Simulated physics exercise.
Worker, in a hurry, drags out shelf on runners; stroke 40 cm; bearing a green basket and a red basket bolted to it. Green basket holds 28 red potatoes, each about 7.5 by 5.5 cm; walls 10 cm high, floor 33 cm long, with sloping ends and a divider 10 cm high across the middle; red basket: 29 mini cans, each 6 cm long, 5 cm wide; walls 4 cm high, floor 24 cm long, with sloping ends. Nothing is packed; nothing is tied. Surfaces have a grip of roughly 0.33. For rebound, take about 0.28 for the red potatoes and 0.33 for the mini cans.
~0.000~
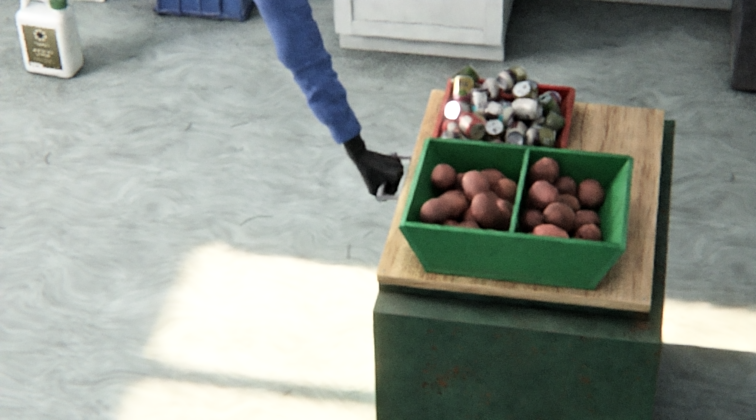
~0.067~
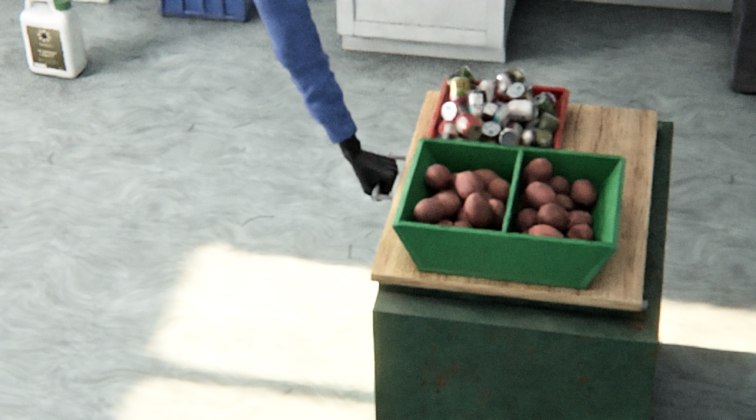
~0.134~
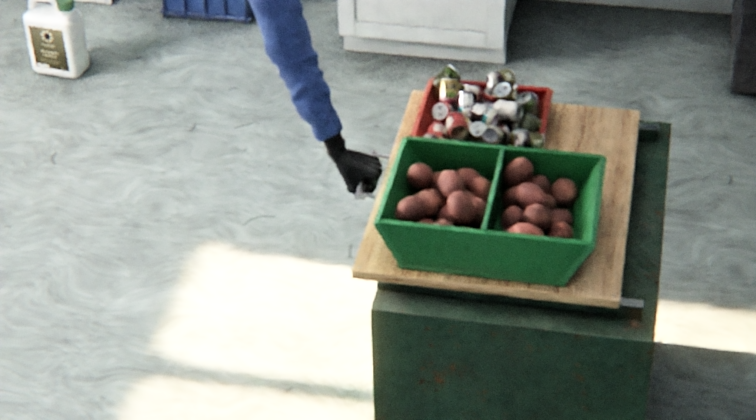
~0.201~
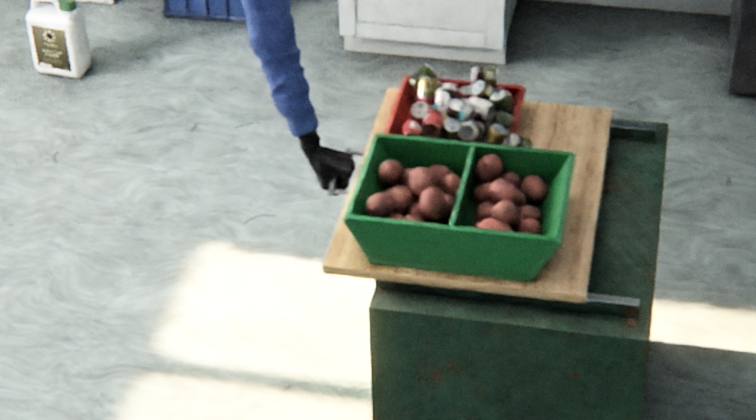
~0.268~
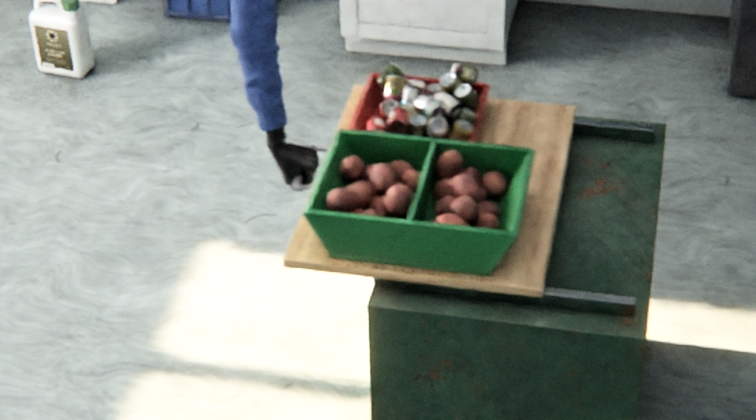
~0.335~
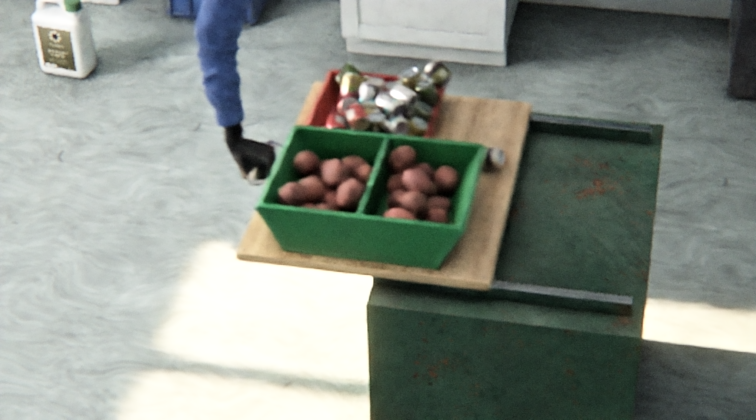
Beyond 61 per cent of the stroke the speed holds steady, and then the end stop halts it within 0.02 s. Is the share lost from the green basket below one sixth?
Yes, it stays below a sixth.
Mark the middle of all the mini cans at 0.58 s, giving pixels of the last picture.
They're centred near (307, 106).
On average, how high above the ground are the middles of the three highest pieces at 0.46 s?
About 92 cm up.
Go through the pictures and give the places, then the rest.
In the first frame (we follow the rim corner now nearest the camera, unless another is named; the camera moves round a little), green basket at (620, 246); red basket (by its farthest rim corner) at (453, 78); shelf out by 0 cm; nothing out yet.
The second frame shows green basket at (611, 245); red basket at (449, 79); shelf out by 1 cm.
The third frame shows green basket at (590, 243); red basket at (433, 79); shelf out by 5 cm.
The fourth frame shows green basket at (556, 239); red basket at (408, 77); shelf out by 11 cm; 1 out, the lowest can at (518, 146).
The fifth frame shows green basket at (512, 233); red basket at (374, 74); shelf out by 20 cm; 1 out.
The sixth frame shows green basket at (459, 227); red basket at (332, 71); shelf out by 31 cm; 1 out, the lowest can at (490, 157).
After 0.38 s, the shelf hits its stop.
After 0.46 s, 0 of 28 out of the green basket and 1 of 29 out of the red basket.
After 0.58 s, 0 of 28 out of the green basket and 6 of 29 out of the red basket.
After 0.80 s, 0 of 28 out of the green basket and 11 of 29 out of the red basket.
Outcome (at 1.24 s), 0 of 28 out of the green basket and 11 of 29 out of the red basket. Asked share, 0 of 28, 0 per cent.
